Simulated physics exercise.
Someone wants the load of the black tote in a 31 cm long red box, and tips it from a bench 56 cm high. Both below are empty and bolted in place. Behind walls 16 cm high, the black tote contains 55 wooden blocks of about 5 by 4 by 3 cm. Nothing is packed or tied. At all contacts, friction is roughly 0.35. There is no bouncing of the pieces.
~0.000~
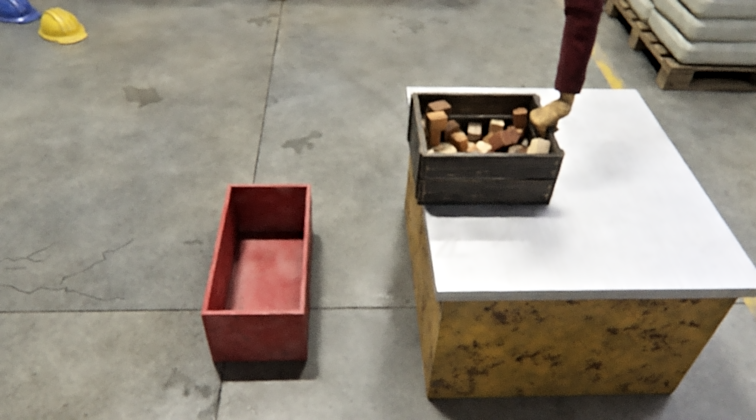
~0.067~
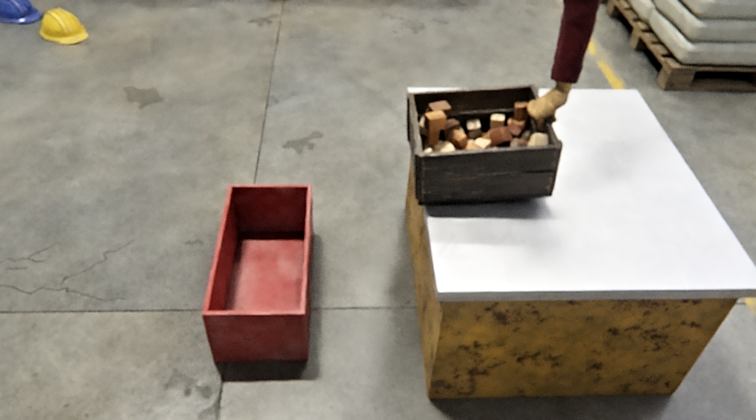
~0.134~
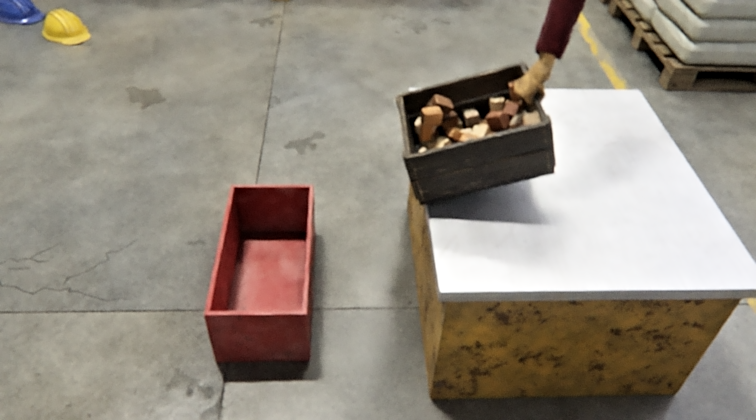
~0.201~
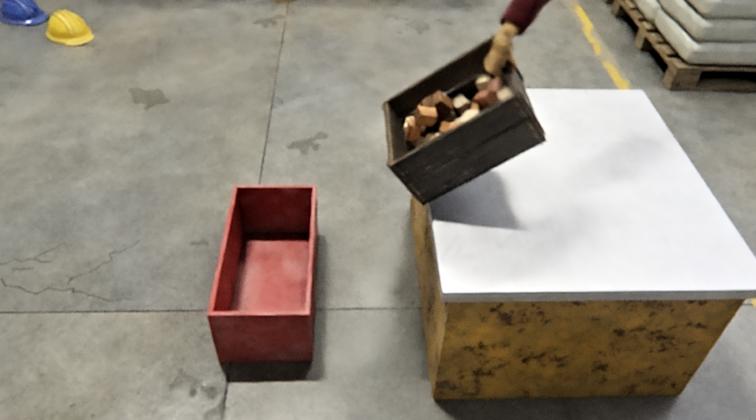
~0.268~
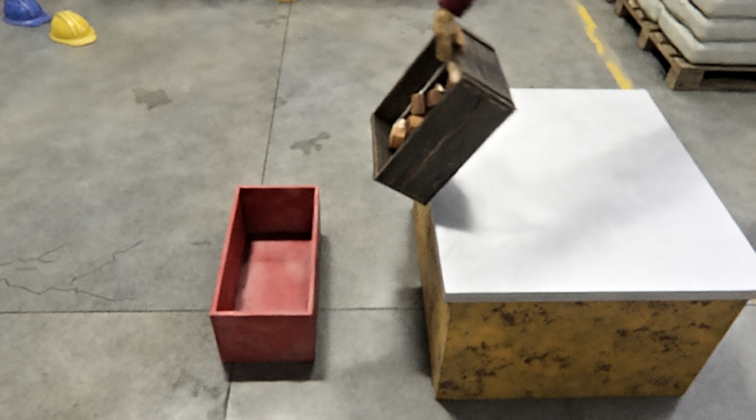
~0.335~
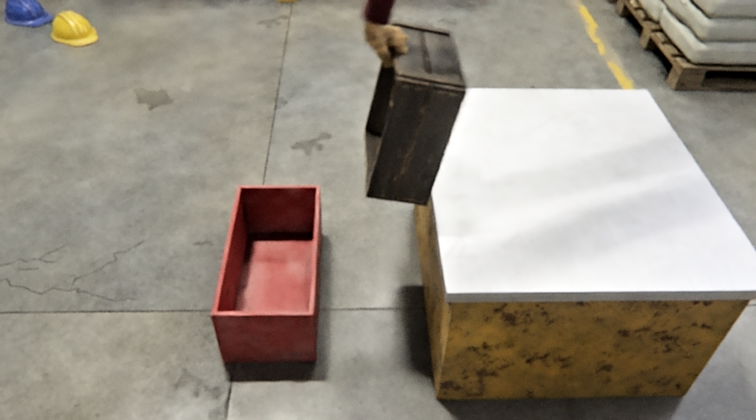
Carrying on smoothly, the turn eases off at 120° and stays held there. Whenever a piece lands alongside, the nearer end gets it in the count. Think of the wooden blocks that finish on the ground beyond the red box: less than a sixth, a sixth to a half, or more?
Ground beyond the red box: Between one sixth and one half.
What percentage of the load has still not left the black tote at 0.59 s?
I'd say close to 20 per cent of it is still inside.
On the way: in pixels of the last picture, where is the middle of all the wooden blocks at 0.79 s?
Centre estimate - approximately (259, 279).
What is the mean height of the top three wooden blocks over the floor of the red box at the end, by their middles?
About 6 cm.
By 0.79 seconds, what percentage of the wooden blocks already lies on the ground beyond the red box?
Share at that moment: About 25 %.
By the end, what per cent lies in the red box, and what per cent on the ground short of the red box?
It works out to roughly 45 per cent and 25 per cent, in that order.
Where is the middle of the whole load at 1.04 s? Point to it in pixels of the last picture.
(260, 285).
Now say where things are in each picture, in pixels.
In the first picture (each is followed by its nearest rim corner in this view), black tote, (428, 154); red box, (206, 313); 0° from level; none out.
Black tote, (423, 154); 5° from level, in the second picture.
Black tote, (410, 156); 18° from level, in the third picture.
Black tote, (393, 163); 36° from level, in the fourth picture.
Black tote, (377, 176); 58° from level, in the fifth picture.
Black tote, (367, 192); red box, (216, 314); 79° from level; none out, in the sixth picture.
After 0.45 s, tilt 110°; 53 still in the black tote and 2 in the air.
After 0.59 s, tilt 120°; 11 still in the black tote and 44 in the air.
After 0.79 s, tilt 120°; 1 still in the black tote, 25 in the red box, 5 on the ground short of the red box, 14 on the ground beyond the red box and 10 in the air.
When it is over (at 1.04 s), 26 in the red box, 14 on the ground short of the red box and 15 on the ground beyond the red box. Asked share, 15 of 55, 27 per cent.
